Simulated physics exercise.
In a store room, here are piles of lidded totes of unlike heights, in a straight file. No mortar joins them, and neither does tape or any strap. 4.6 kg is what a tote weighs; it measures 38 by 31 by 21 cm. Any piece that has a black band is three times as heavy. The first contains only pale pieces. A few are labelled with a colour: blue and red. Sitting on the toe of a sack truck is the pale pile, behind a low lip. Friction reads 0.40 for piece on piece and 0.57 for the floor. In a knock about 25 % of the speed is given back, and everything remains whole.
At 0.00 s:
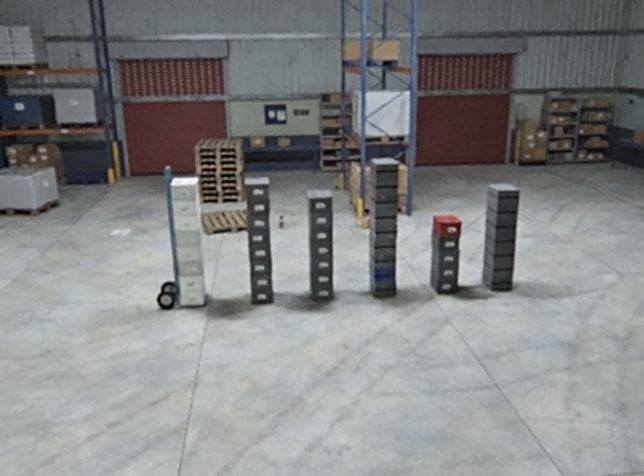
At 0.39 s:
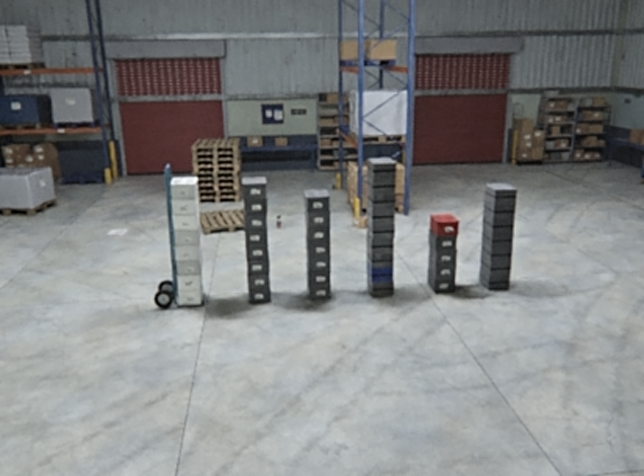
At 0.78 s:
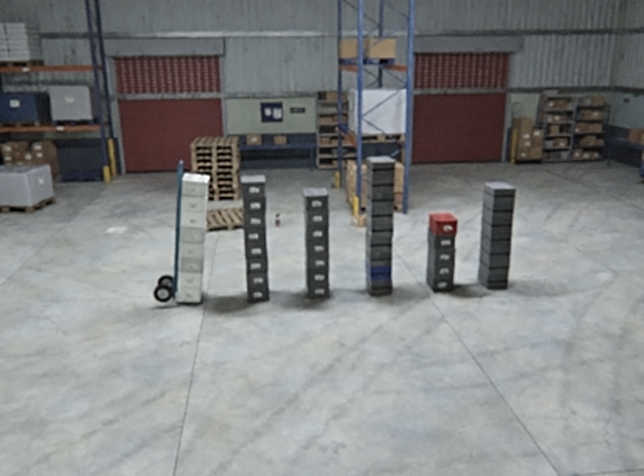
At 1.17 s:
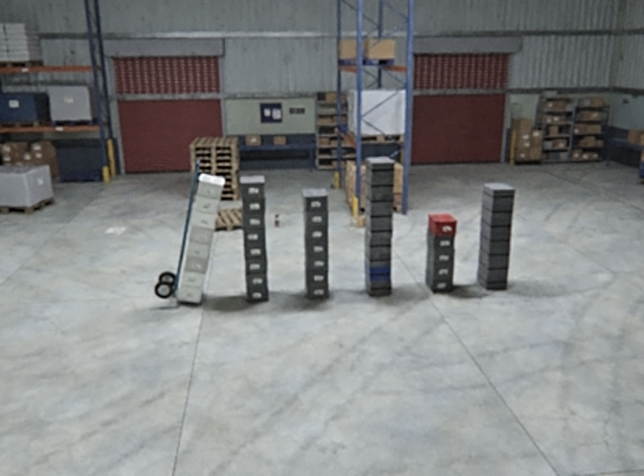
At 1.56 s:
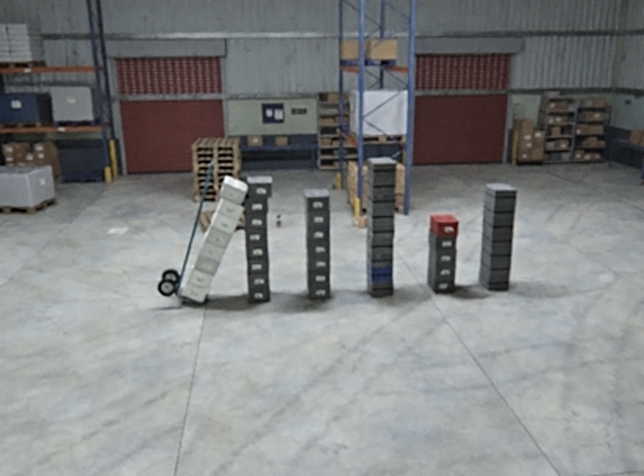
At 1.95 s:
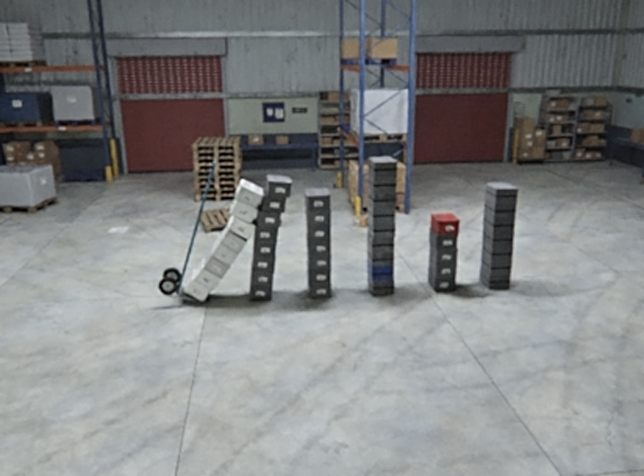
The clip opens on six upright stacks of lidded boxes in a row on a warehouse floor, the leftmost pale and standing on a sack truck. The truck tilts rightward, slowly at first, and the pale stack leans and bends with it until its top meets the neighbouring dark stack, which leans slightly right.
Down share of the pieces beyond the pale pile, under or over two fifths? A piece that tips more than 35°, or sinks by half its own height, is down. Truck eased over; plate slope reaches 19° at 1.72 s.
Over.
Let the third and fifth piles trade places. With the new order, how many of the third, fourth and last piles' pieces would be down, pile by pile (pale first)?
Down per pile: Third 0, fourth 0, last 0.
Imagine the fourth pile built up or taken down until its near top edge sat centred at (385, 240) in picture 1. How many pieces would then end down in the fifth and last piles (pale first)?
Fifth 1, last 0.
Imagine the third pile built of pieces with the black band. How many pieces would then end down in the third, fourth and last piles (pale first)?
Third: 7; fourth: 9; last: 6.
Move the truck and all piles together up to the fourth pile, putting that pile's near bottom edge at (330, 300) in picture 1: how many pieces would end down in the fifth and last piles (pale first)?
Then fifth 4, last 7.
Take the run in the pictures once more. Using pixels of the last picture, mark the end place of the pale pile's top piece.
In the last view it ends up close to (328, 250).
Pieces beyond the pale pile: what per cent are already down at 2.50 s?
5 percent by then.
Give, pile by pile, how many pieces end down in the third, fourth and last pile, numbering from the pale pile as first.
Pieces by pile: Third 6, fourth 9, last 7.
After 2.50 s, 8 of the pale pile down; 2 of the 36 other totes down.
After 3.80 s, 8 of the pale pile down; 15 of the 36 other totes down; blue tote leaning 25°.
After 5.10 s, 8 of the pale pile down; 34 of the 36 other totes down; blue tote leaning 57°, 13 cm lower; red tote leaning 43°, 34 cm lower.
At rest (7.3 s), 8 of the pale pile down; 34 of the 36 other totes down; blue tote leaning 57°, 13 cm lower; red tote leaning 49°, 54 cm lower. That is 94 per cent. As the last picture would show them, middles, blue tote near (408, 276), red tote near (513, 257).
